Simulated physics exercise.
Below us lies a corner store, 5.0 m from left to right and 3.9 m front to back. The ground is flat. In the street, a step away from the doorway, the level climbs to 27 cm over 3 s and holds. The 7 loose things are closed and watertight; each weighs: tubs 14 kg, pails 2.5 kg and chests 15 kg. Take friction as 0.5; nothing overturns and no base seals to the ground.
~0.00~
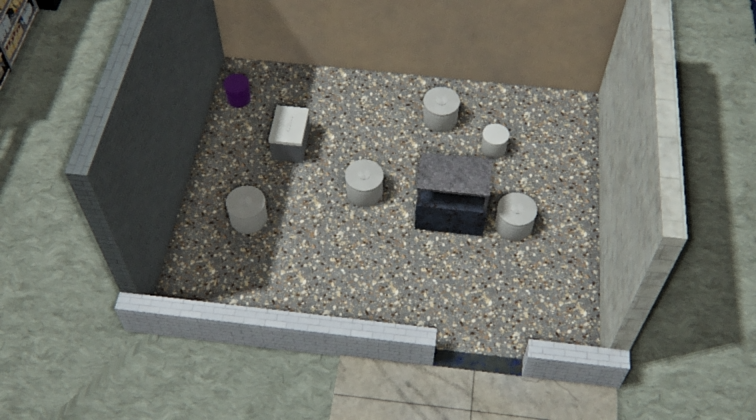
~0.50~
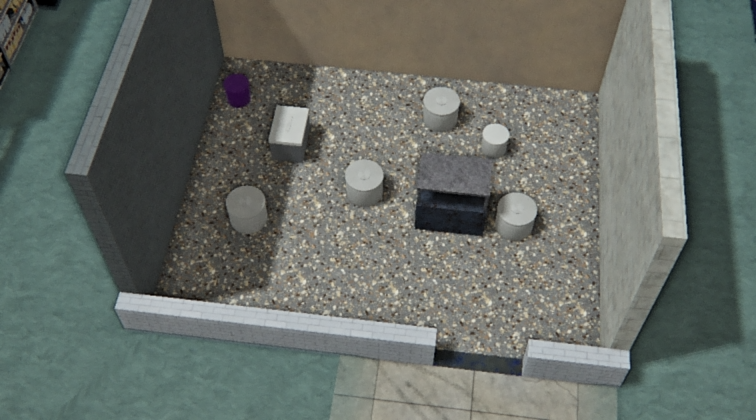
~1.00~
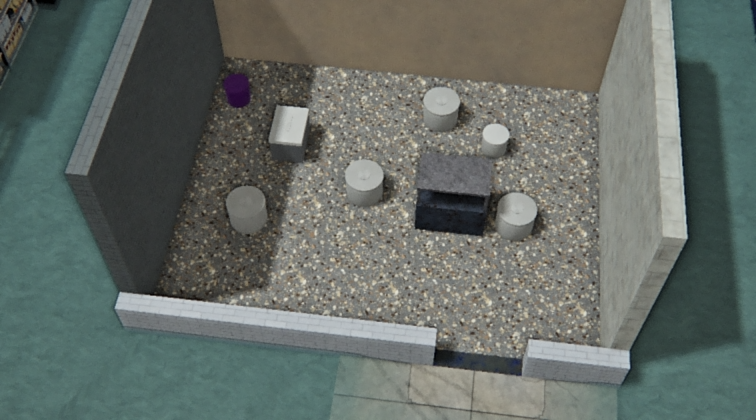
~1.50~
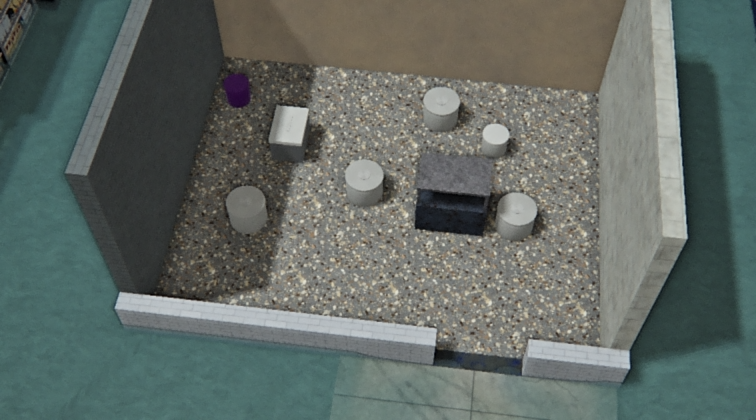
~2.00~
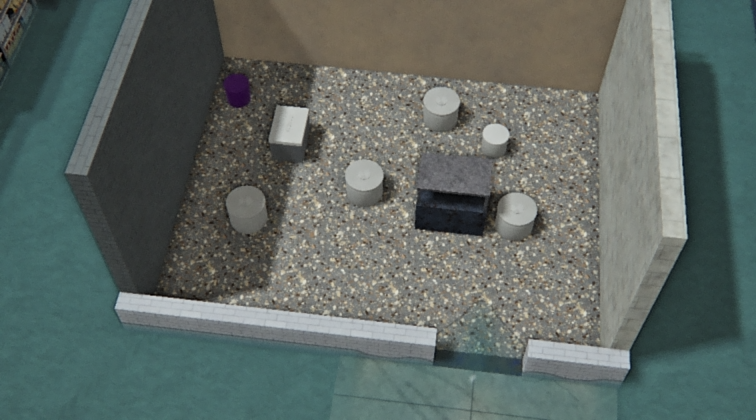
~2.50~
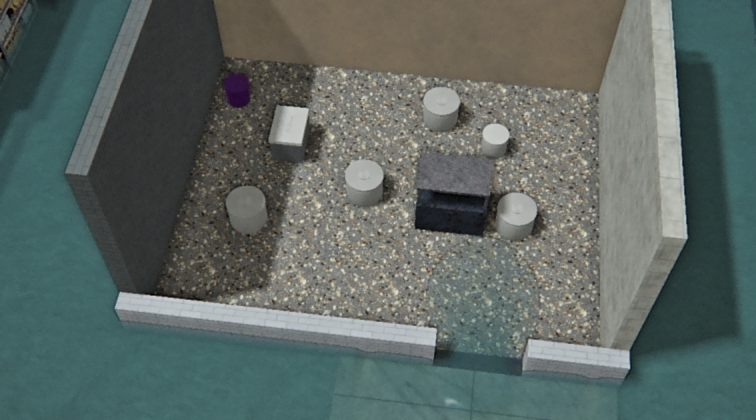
Teal water spreading over the ground around a roofless walled room, then seeping through the doorway onto the pebbled floor.
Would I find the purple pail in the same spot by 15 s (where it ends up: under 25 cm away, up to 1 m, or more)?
The purple pail travels far.
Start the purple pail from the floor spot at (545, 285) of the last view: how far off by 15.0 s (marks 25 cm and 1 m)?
It ends far away.
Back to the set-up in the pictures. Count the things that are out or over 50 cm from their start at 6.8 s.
By then 2.
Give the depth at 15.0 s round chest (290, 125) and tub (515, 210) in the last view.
About 11 and 16 cm.
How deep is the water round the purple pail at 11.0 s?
About 12 cm.
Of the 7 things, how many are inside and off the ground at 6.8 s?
I count 1.
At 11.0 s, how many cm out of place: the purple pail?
Roughly 20 cm by then.
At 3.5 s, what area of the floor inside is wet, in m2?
Some 5.0 m2.
After 3.5 s the purple pail is near (236, 83), 0.0 m from its start, aground; 0 afloat.
After 6.8 s the purple pail is near (242, 78), 0.1 m from its start, aground; 1 afloat.
After 11.0 s the purple pail is near (243, 69), 0.2 m from its start, afloat; 5 afloat.
After 15.0 s the purple pail is near (332, 190), 2.1 m from its start, afloat; 7 afloat.
